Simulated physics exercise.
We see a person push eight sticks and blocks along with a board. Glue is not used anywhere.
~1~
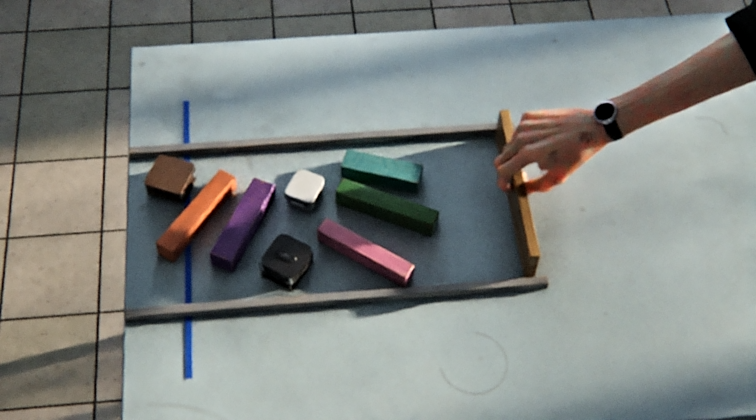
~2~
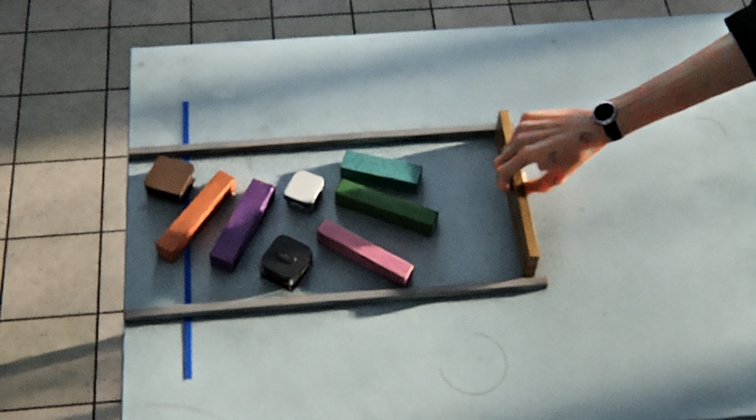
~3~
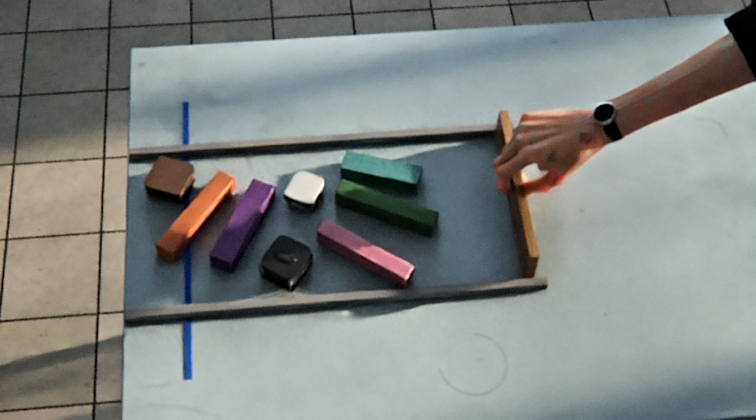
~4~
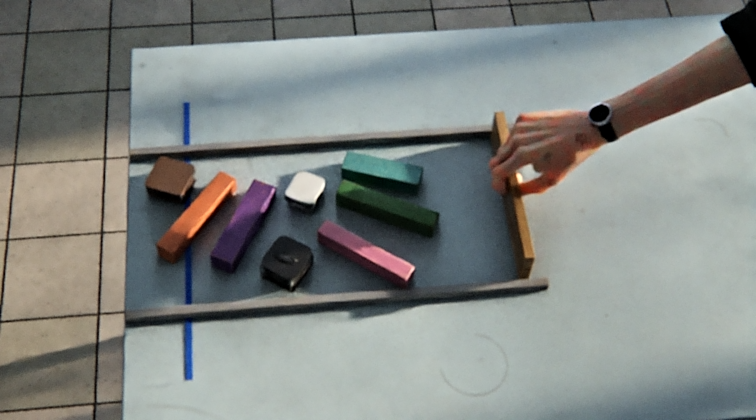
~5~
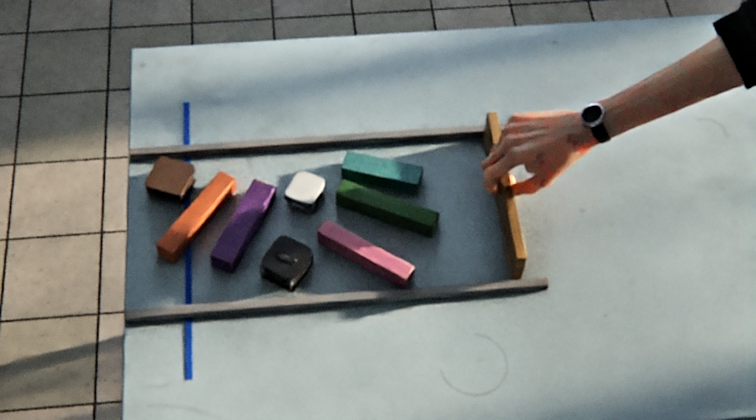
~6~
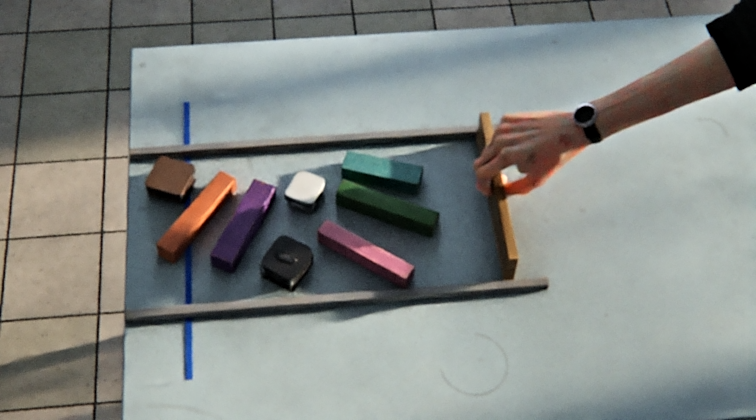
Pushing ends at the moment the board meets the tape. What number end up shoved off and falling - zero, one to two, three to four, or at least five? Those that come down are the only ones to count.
Dropped: Three or four.
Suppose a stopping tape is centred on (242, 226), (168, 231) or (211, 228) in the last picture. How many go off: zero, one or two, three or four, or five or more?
The three counts come out as 1 or 2, five or over and three to four.
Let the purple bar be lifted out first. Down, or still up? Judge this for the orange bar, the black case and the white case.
Orange bar: Is gone; black case: Is still there; white case: Is still there.
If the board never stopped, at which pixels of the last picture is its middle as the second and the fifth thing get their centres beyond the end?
At the first moment about (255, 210), at the next about (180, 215).
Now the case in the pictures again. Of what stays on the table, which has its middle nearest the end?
Closest at the end: The black case.
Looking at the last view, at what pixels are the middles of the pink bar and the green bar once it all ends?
In order, first (154, 263), then (155, 228).
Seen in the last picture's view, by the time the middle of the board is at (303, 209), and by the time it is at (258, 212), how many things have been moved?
So 8, and at the other place 8.
Soon after, none off yet; brown case at rest near (171, 181); orange bar at rest near (198, 216); purple bar at rest near (244, 225).
Then, none off yet; brown case moving near (160, 180); orange bar moved a little near (179, 211); purple bar moved a little near (212, 231).
Further on, one off so far; brown case falling near (112, 333); orange bar tipped well over near (106, 230); purple bar moved about its own width near (136, 250).
At rest, the number that fall off is three or four; fallen, white case, purple bar, orange bar and brown case.
